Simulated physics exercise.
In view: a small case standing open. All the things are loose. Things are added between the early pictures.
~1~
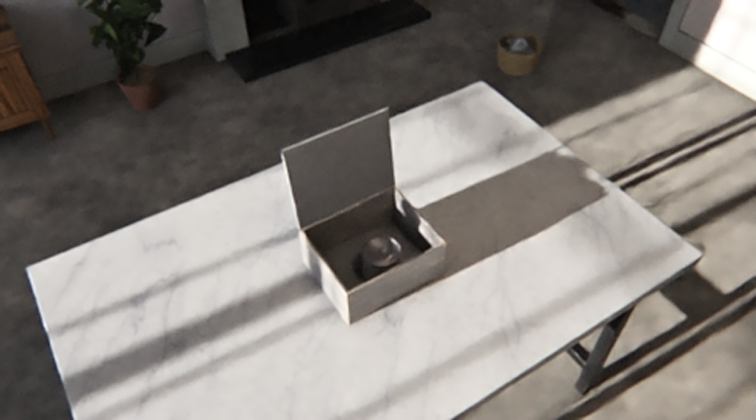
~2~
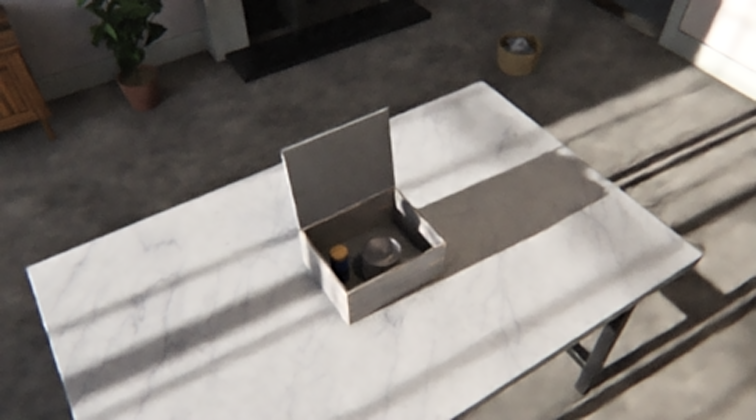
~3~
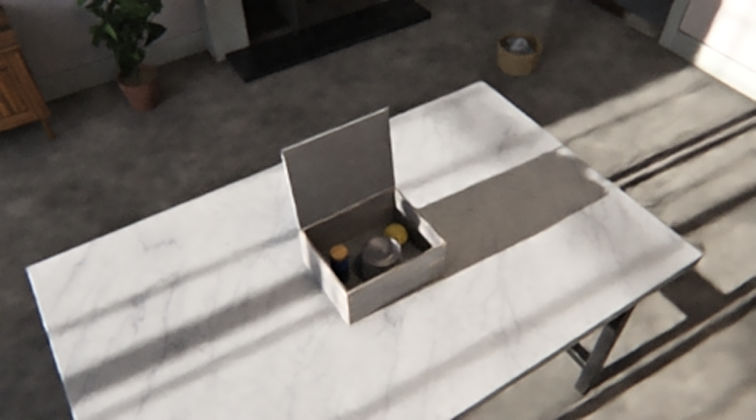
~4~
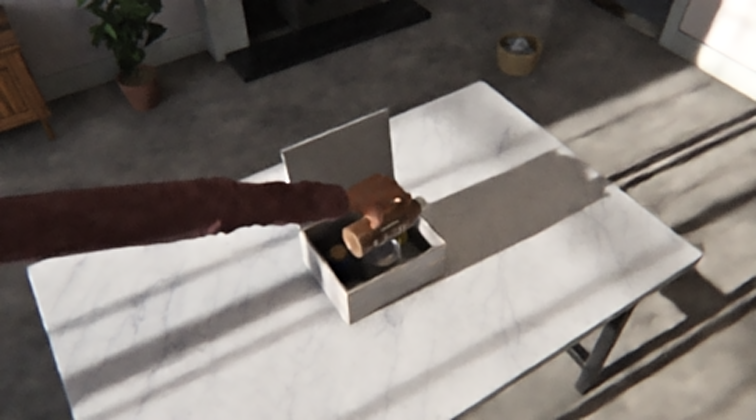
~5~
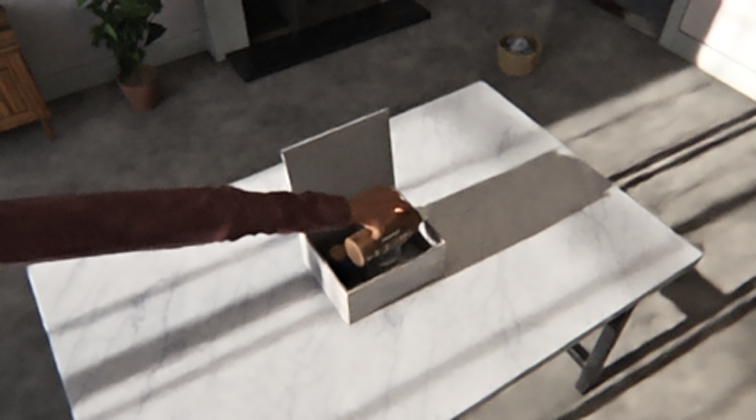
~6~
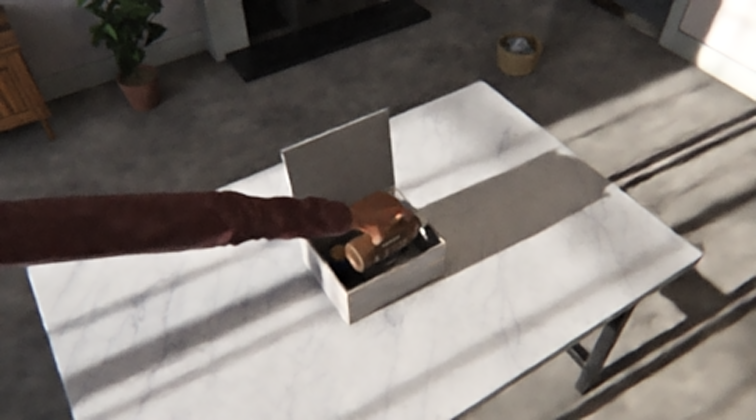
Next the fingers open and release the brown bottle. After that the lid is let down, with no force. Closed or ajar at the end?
The lid is held up.
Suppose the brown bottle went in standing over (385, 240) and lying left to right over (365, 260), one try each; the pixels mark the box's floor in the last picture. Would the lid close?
First, it sits on the rim; second, it shuts flat.
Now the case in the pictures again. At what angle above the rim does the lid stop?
Some 12° above the rim.
Then, 1.00 s on from there, lid starting down; brown bottle shifted a little near (390, 245).
Then, 1.50 s on from there, lid 65° above the rim; brown bottle shifted a little near (390, 245).
Then, 1.70 s on from there, lid 48° above the rim; brown bottle shifted a little near (390, 246).
Then, 2.00 s on from there, lid 16° above the rim; brown bottle shifted a little near (390, 246).
In the end, lid 13° above the rim; all 4 unmoved. At the end, from the last picture's camera, brown bottle near (390, 246).
